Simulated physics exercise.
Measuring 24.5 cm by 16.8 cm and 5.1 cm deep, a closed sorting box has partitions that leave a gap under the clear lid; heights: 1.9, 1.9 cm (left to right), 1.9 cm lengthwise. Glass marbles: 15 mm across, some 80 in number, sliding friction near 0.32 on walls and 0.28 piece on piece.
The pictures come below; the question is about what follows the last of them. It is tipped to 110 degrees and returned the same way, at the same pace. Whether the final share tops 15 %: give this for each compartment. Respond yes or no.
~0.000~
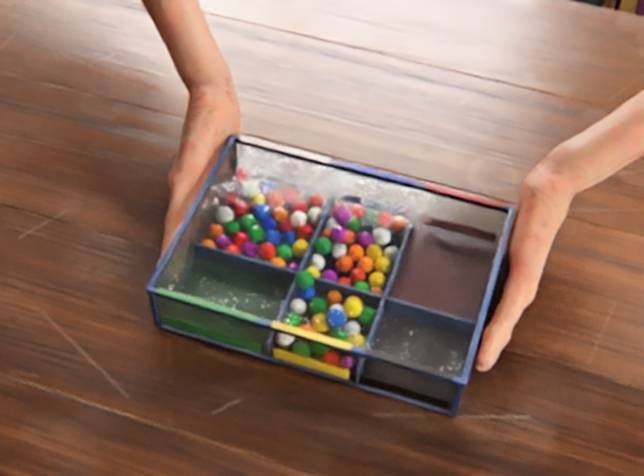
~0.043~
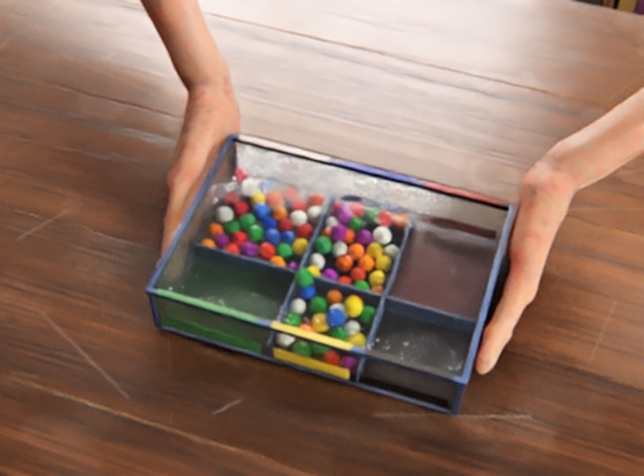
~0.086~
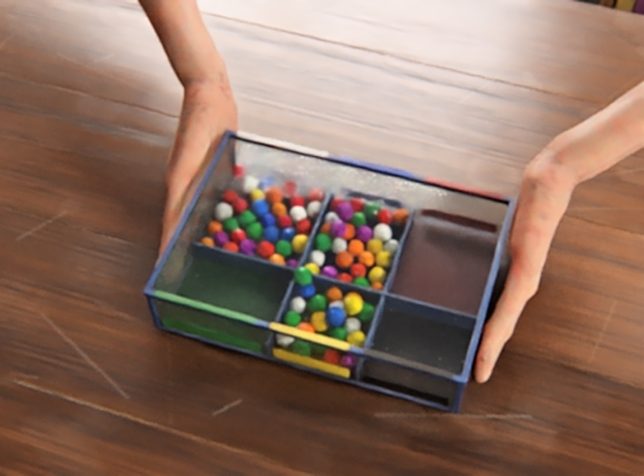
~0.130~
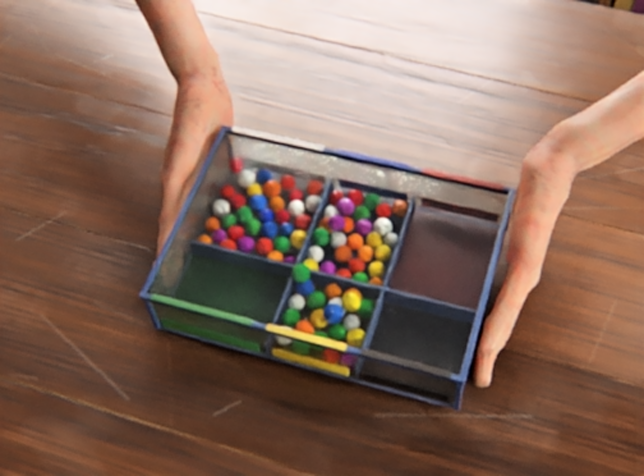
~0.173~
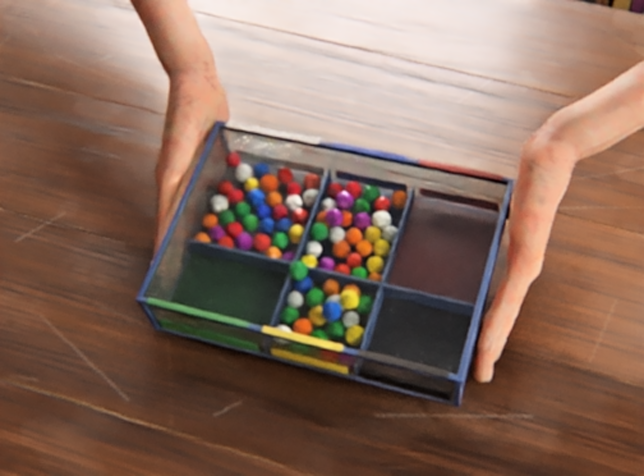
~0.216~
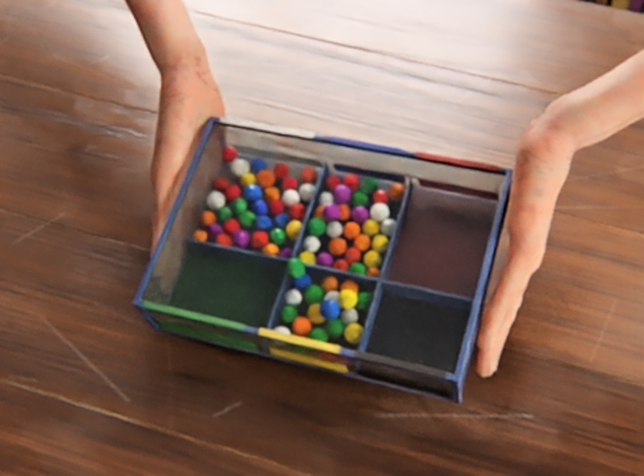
Red: No; blue: No; green: Yes; yellow: Yes; white: No; black: No.
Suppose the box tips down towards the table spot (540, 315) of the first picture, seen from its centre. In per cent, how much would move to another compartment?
Roughly 100 % of the pieces.
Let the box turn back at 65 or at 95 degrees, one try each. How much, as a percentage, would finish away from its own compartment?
5 % and 70 %.
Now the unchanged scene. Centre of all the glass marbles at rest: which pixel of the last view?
Near (233, 304).
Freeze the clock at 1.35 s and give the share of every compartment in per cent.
Red 0 %, blue 10 %, green 40 %, yellow 25 %, white 25 %, black 0 %.
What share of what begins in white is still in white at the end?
I'd put it at roughly 20 per cent.
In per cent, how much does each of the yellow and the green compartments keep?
Yellow at 20 and green at 70, in per cent.
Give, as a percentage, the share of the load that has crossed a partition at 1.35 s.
Near 50 in a hundred.
After 1.35 s, tilt 110 degrees; blue 10 %, green 40 %, yellow 25 %, white 25 %.
After 2.11 s, tilt 50 degrees; green 70 %, yellow 20 %, white 10 %.
After 2.89 s, tilt 0 degrees; green 70 %, yellow 20 %, white 10 %.
At rest (3.8 s), red 0 %, blue 0 %, green 70 %, yellow 20 %, white 10 %, black 0 %.
